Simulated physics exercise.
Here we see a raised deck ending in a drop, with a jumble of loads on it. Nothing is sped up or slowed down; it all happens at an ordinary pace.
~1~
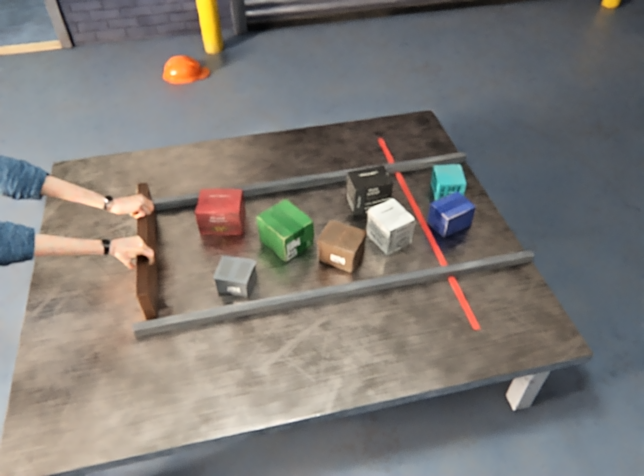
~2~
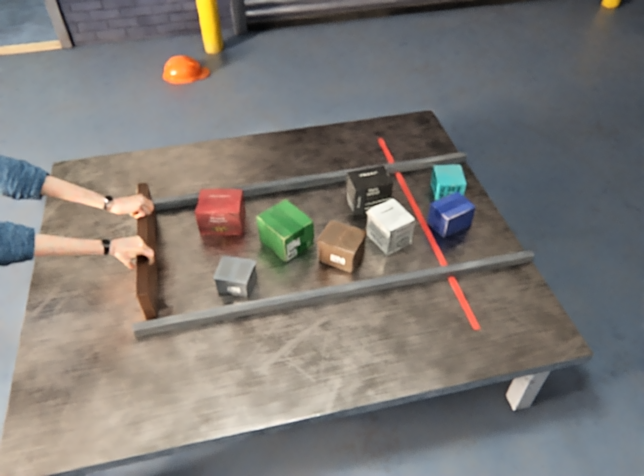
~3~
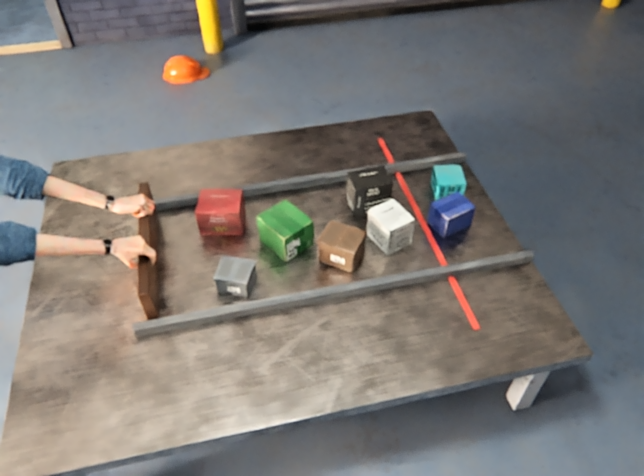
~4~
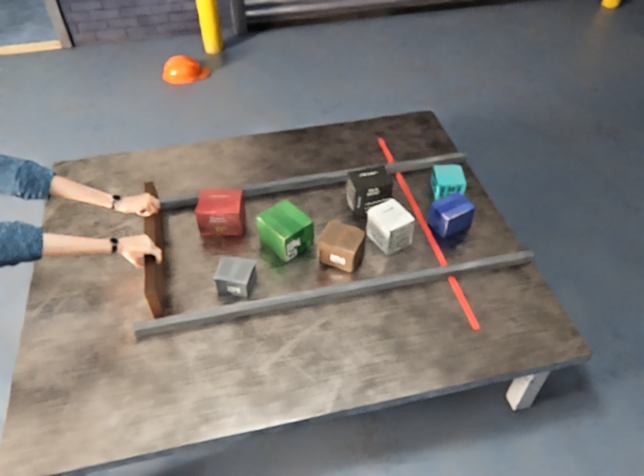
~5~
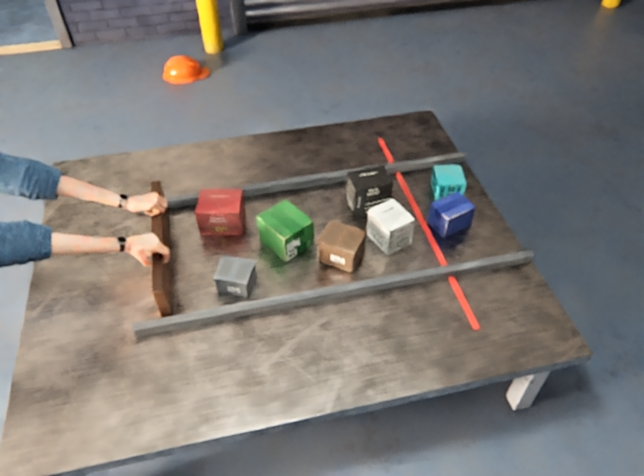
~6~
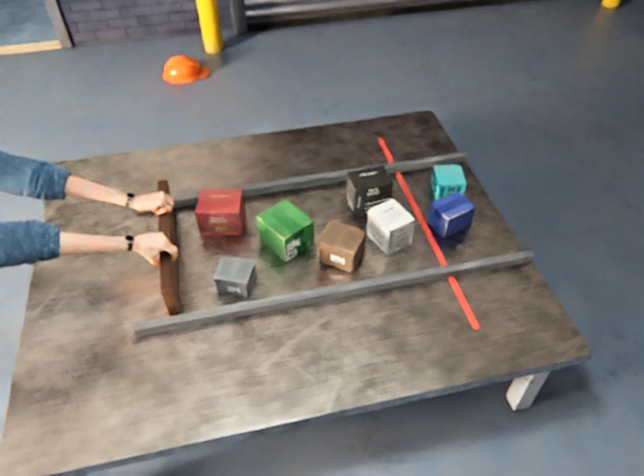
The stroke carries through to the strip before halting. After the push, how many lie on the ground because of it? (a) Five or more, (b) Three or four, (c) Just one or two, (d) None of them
Option c: Just one or two.
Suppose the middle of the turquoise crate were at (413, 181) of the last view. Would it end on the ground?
In that case it ends up off.
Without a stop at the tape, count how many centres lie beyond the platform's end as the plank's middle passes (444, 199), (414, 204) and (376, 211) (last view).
The counts are 4, 2 and 0, in that order.
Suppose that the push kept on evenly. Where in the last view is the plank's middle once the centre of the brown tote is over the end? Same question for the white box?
First it's close to (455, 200), next close to (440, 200).
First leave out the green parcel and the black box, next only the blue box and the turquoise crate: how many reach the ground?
Going first to second: 0 and 0.
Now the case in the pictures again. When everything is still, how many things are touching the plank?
The count in contact is 3.
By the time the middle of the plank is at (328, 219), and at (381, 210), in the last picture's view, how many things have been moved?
At the first spot 6, then 8.
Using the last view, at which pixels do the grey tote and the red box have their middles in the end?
The grey tote settles near (452, 237); as for the red box, near (425, 174).
Soon after, none off yet; turquoise crate at rest near (448, 183); blue box at rest near (451, 215); white box at rest near (390, 227).
At rest, the number that fall off is one or two; fallen, blue box and turquoise crate.
